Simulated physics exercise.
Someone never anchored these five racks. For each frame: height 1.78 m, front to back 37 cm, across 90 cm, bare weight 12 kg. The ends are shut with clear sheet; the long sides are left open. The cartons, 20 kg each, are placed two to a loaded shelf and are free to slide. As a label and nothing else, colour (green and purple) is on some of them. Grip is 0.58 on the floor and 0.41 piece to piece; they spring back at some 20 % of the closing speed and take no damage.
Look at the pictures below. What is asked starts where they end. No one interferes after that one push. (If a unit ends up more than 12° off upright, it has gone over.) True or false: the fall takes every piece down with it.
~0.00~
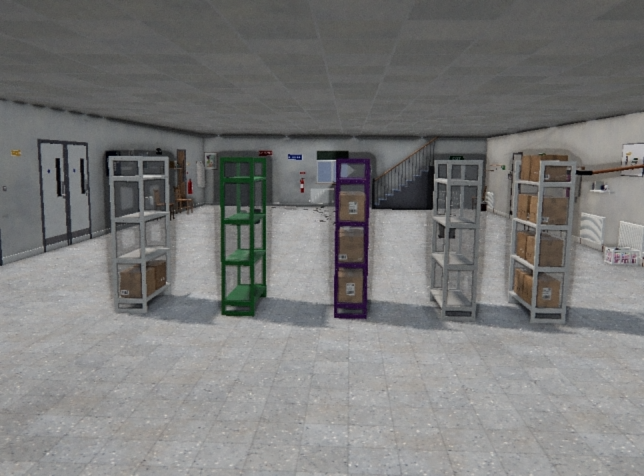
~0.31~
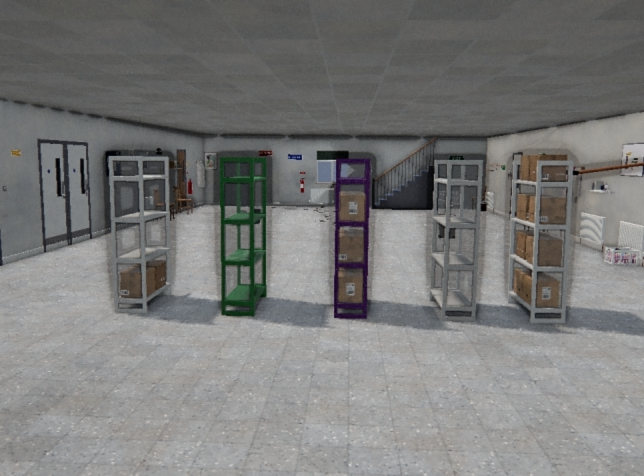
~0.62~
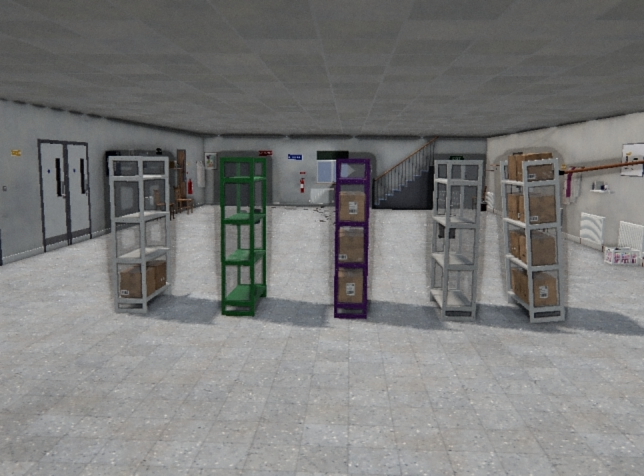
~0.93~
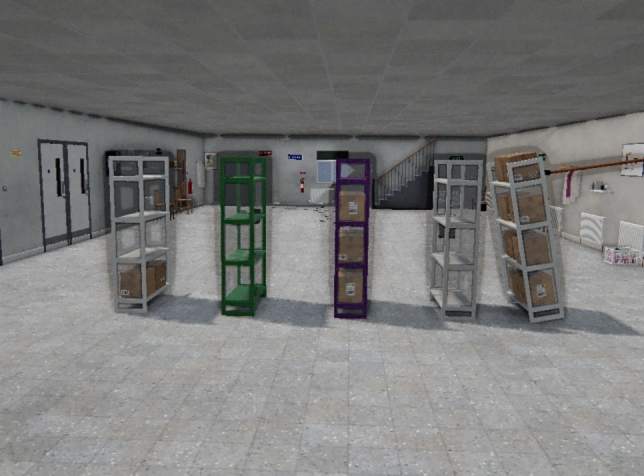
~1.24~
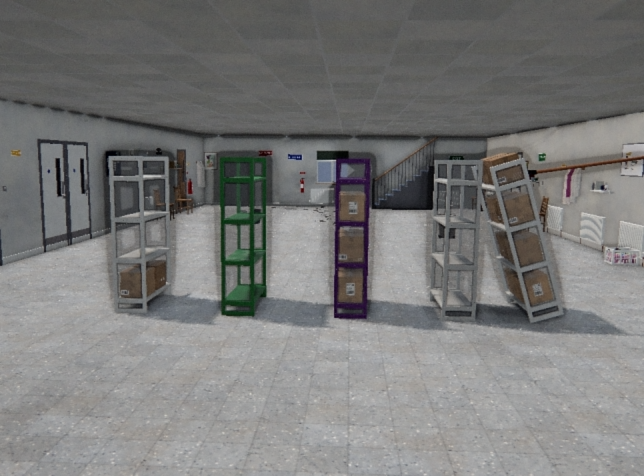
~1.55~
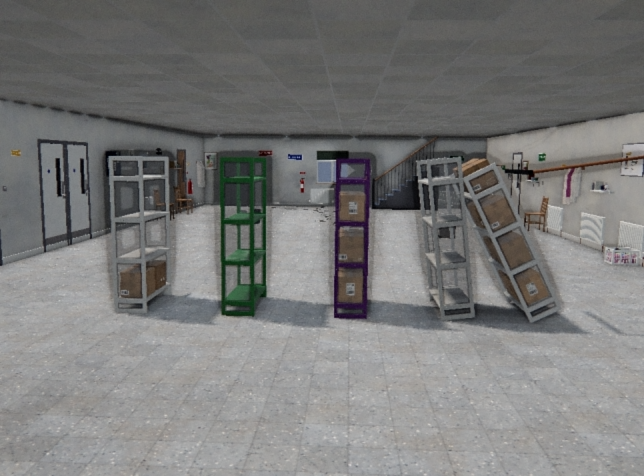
True.
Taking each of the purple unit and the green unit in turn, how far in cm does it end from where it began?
The purple one ends 110 cm from its start and the green one 110 cm.
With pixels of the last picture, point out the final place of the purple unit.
Its centre ends up near pixel (266, 270) in the last picture.
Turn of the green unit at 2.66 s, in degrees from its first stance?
About 30°.
After 1.80 s, 4 cartons spilt or dropped; 1 of the 4 other units over.
After 2.24 s, 8 cartons spilt or dropped; 2 of the 4 other units over; purple unit 21° from how it stood.
After 2.66 s, 12 cartons spilt or dropped; 3 of the 4 other units over; purple unit 53° from how it stood; green unit 29° from how it stood.
After 3.14 s, 14 cartons spilt or dropped; 4 of the 4 other units over; purple unit 67° from how it stood; green unit 35° from how it stood.
In the end (5.3 s), 16 cartons spilt or dropped; 4 of the 4 other units over; purple unit 73° from how it stood; green unit 60° from how it stood. Not one is left standing. From the last view, middles, purple unit near (266, 270), green unit near (158, 253).
